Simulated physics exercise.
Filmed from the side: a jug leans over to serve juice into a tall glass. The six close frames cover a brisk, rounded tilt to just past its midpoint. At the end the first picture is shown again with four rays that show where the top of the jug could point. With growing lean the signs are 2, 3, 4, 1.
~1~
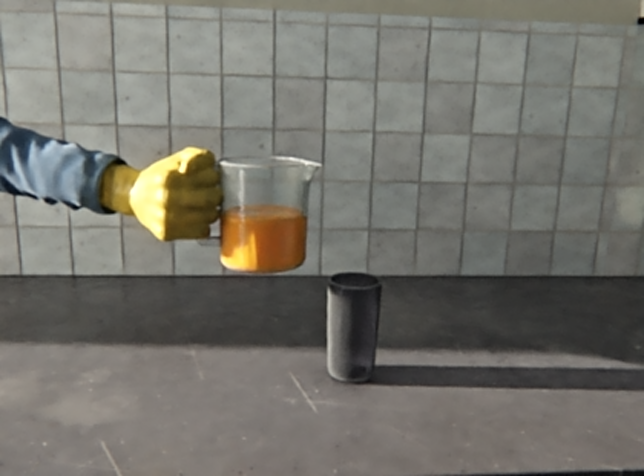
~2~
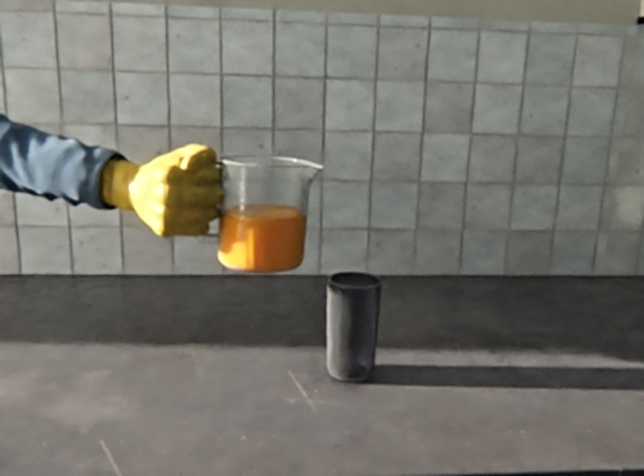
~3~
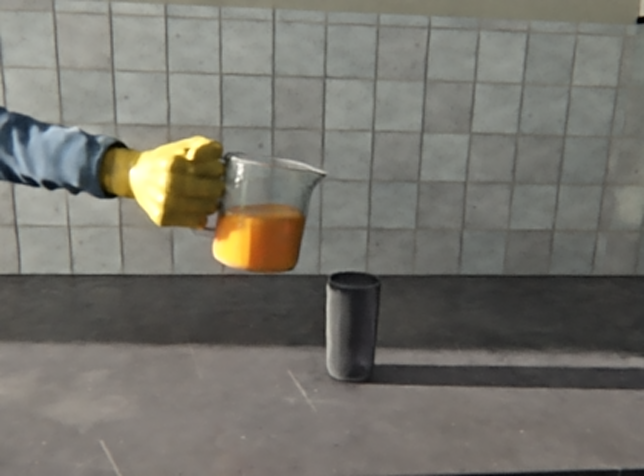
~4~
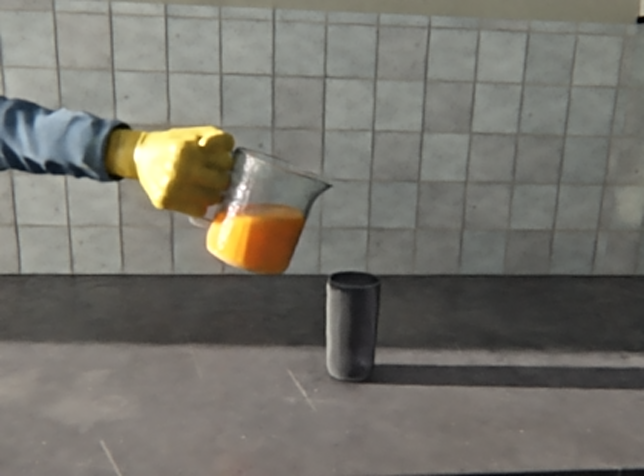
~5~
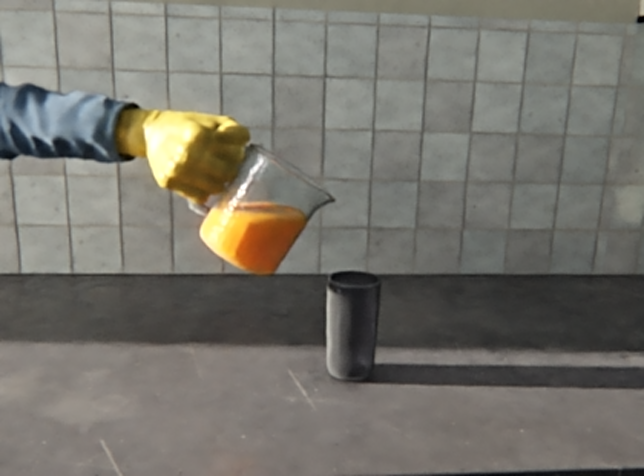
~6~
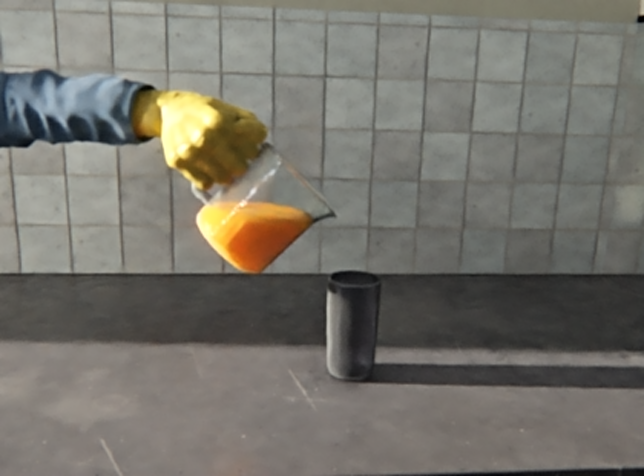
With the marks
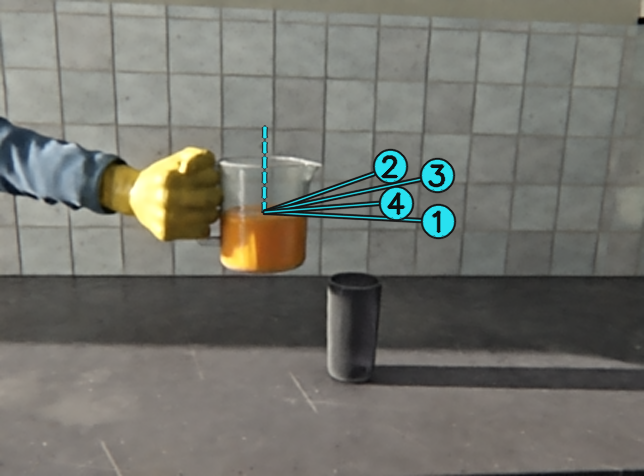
A yellow-gloved hand holds a glass jug of orange juice and steadily tilts it rightward.
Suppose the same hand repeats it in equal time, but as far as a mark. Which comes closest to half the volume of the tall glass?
2 works best here.
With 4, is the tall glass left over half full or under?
Over half.
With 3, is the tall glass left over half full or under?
Over half.
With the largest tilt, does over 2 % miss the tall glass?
Yes.
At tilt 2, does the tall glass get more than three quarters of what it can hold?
No, less.
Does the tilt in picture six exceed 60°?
No.
On the marked copy, 1 at (421, 220); 2 at (374, 173); 3 at (420, 179); 4 at (379, 203).
Choosing 1, the tall glass ends with about 92 % of what it can hold; 18 % of the juice is spilt.
Choosing 2, the tall glass ends with about 52 % of what it can hold.
Choosing 3, the tall glass ends with about 74 % of what it can hold.
Choosing 4, the tall glass ends with about 92 % of what it can hold; 5 % of the juice is spilt.
